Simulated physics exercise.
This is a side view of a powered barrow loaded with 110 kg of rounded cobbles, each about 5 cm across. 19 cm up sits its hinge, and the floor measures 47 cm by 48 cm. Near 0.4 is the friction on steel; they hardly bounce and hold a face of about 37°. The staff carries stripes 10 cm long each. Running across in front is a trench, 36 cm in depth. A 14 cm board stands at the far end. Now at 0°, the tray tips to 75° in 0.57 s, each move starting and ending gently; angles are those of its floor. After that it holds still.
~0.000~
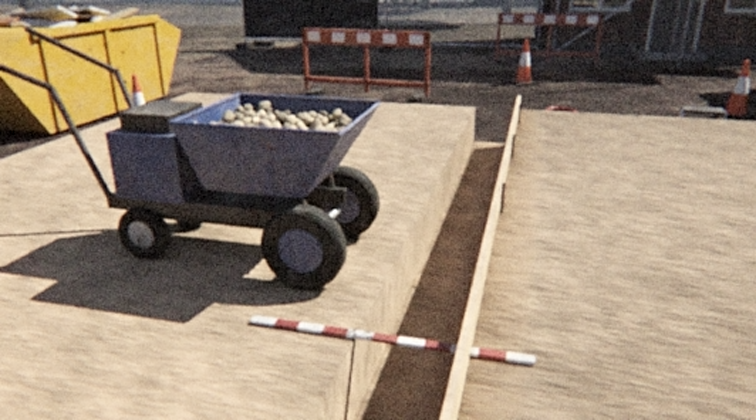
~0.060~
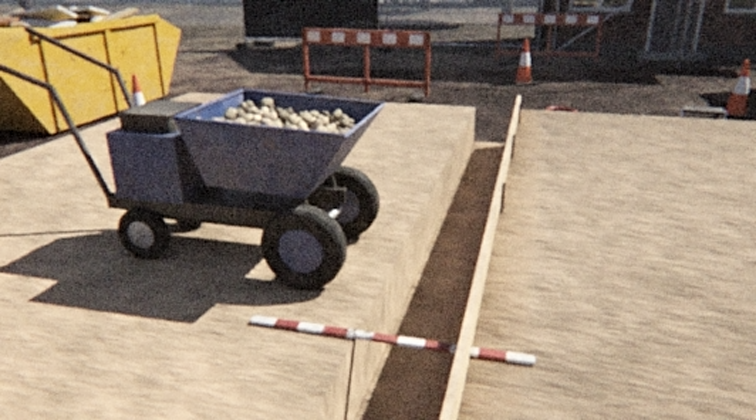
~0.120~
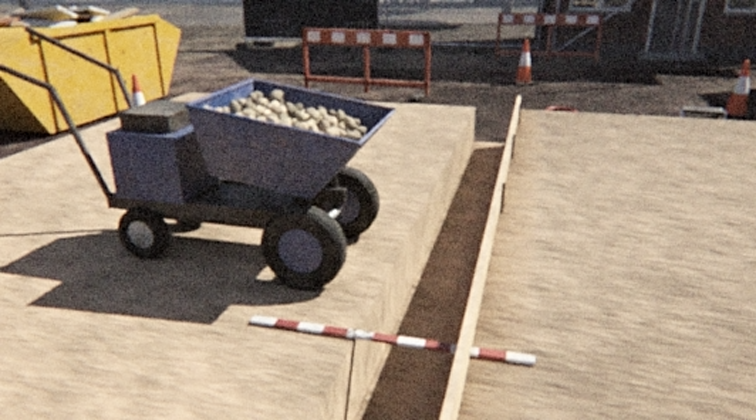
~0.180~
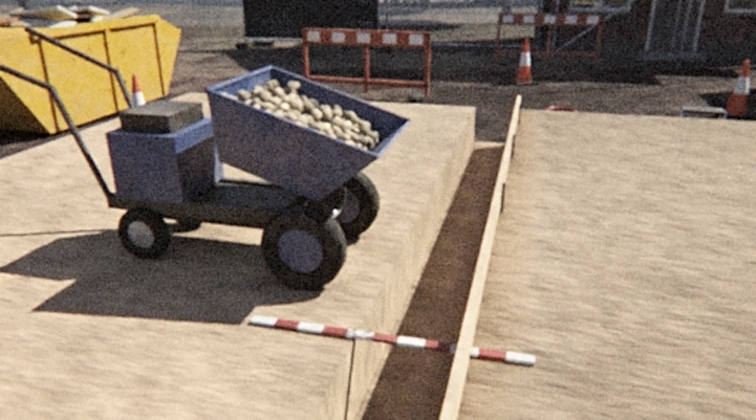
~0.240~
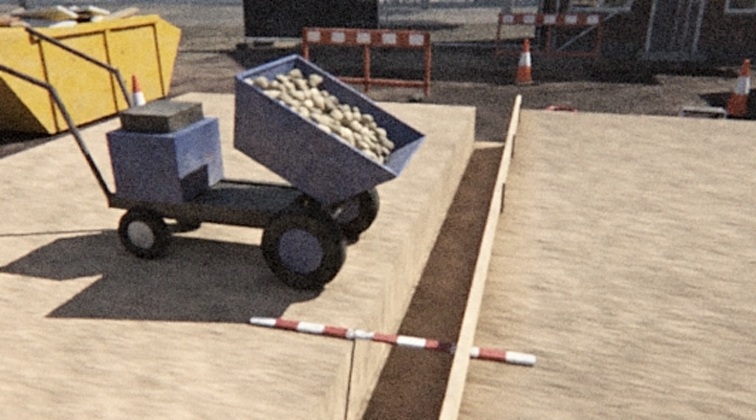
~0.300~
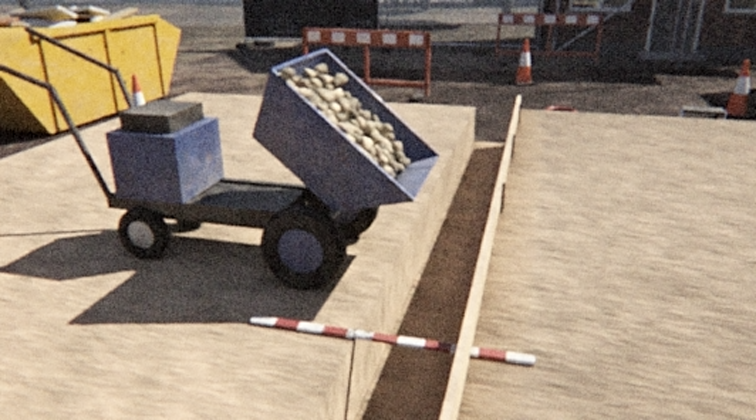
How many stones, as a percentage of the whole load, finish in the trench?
Roughly 64 per cent of the load ends up in the trench.
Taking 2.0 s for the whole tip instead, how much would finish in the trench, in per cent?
It'd be some 90 per cent.
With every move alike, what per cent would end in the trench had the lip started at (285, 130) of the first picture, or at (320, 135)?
100 %, then 85 %.
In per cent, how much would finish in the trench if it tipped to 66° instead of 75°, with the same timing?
Roughly 45 percent.
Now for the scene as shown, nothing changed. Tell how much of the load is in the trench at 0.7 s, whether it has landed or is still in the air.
Roughly 20% by that time.
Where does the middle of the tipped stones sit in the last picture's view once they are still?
Roughly (462, 323), I'd say.
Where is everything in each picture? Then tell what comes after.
The tray is at 0°, its lip at (340, 134); the top of the load is at (282, 118), in the first picture.
The tray is at 2°, its lip at (345, 137); the top of the load is at (261, 112); the stones move at 0.5 m/s on average, in the second picture.
The tray is at 9°, its lip at (359, 144); the top of the load is at (260, 102); the stones move at 1.0 m/s on average, in the third picture.
Lip at (377, 157), floor tilted 18°, highest stones at (270, 91); the stones move at 1.3 m/s on average, in the fourth picture.
The tray is at 29°, its lip at (397, 177); the top of the load is at (292, 82); the stones move at 1.6 m/s on average, in the fifth picture.
The tray is at 40°, its lip at (413, 201); the top of the load is at (314, 78); the stones move at 1.6 m/s on average, in the sixth picture.
After 0.4 s the floor is at 64°; 100 % in the tray; the foremost stones are at (426, 213).
After 0.7 s the floor is at 75°; 66 % in the tray, 21 % in the trench, 13 % past the trench; the foremost stones are at (523, 269).
After 1.0 s the floor is at 75°; 16 % in the tray, 48 % in the trench, 36 % past the trench; the foremost stones are at (726, 307).
After 3.0 s the floor is at 75°; 0 % in the tray, 64 % in the trench, 36 % past the trench; the foremost stones are past the picture's edge.
